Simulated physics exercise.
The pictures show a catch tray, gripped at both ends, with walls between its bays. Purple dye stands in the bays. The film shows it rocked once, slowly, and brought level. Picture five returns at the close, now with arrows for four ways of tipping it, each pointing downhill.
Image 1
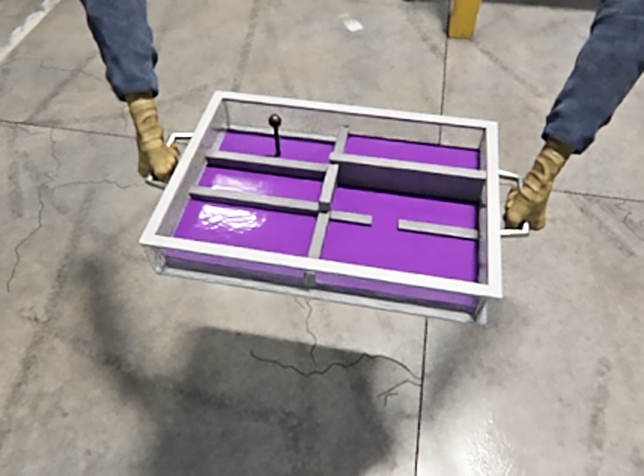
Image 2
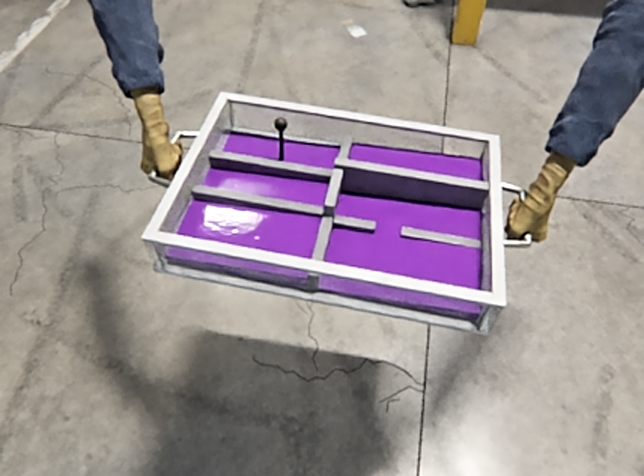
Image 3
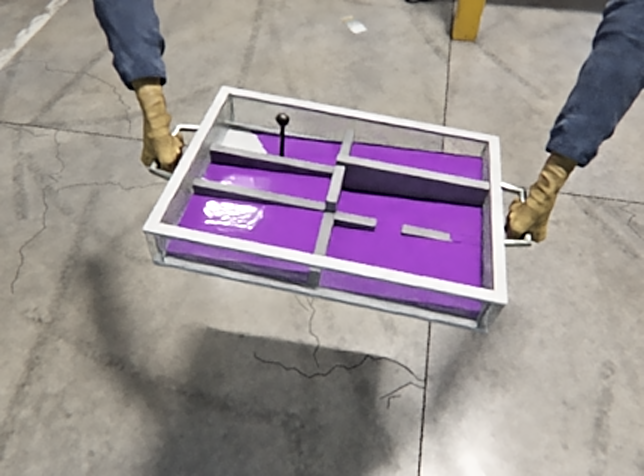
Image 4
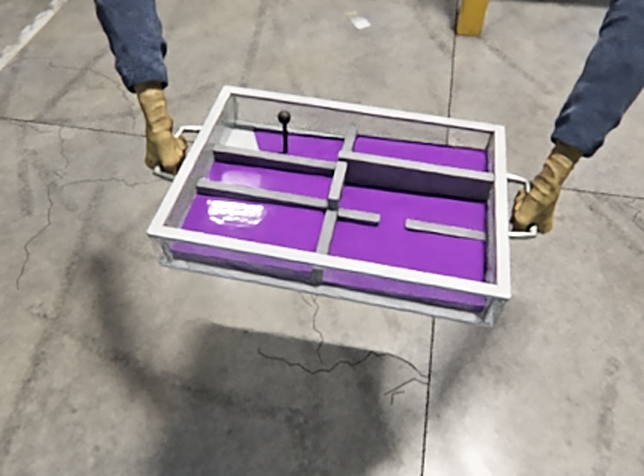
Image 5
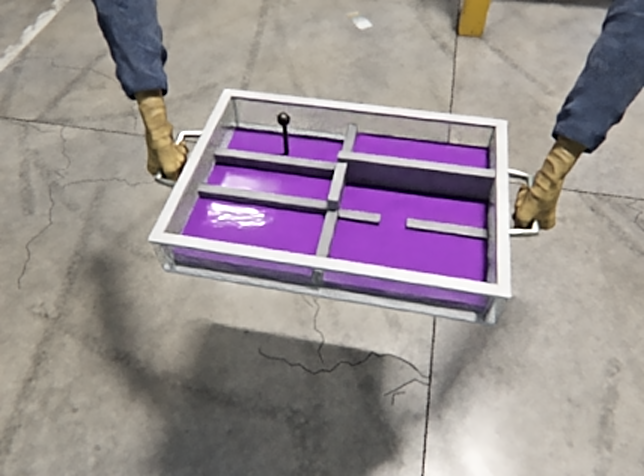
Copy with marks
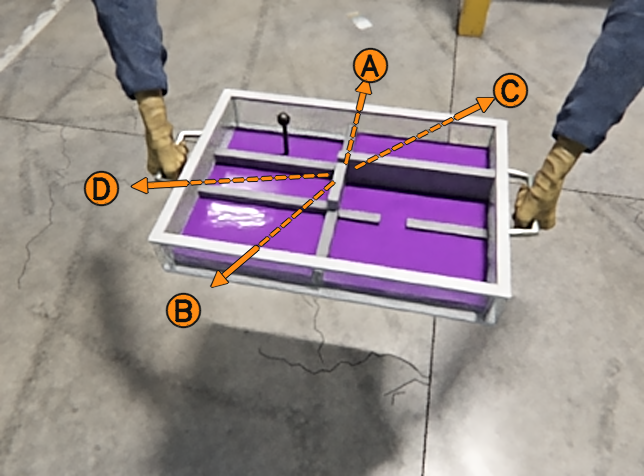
At the start, two gloved hands hold a level, walled tray of purple liquid by its end handles, a black peg standing toward the back left. The hands tip it slightly down toward the back right, the liquid shifting a little, then bring the tray back to level.
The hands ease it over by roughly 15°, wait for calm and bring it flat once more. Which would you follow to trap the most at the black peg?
Arrow D does it best.
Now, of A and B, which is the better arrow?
B.
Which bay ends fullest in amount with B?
The front left bay.
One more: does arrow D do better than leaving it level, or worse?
Arrow D is better.
On the marked copy, A ends at (365, 82); B ends at (215, 282); C ends at (488, 101); D ends at (137, 186).
For arrow A, about 3 % of the liquid ends in the peg's bay; nothing spills.
For arrow B, about 8 % of the liquid ends in the peg's bay; nothing spills.
For arrow C, about 9 % of the liquid ends in the peg's bay; nothing spills.
For arrow D, about 17 % of the liquid ends in the peg's bay; nothing spills.
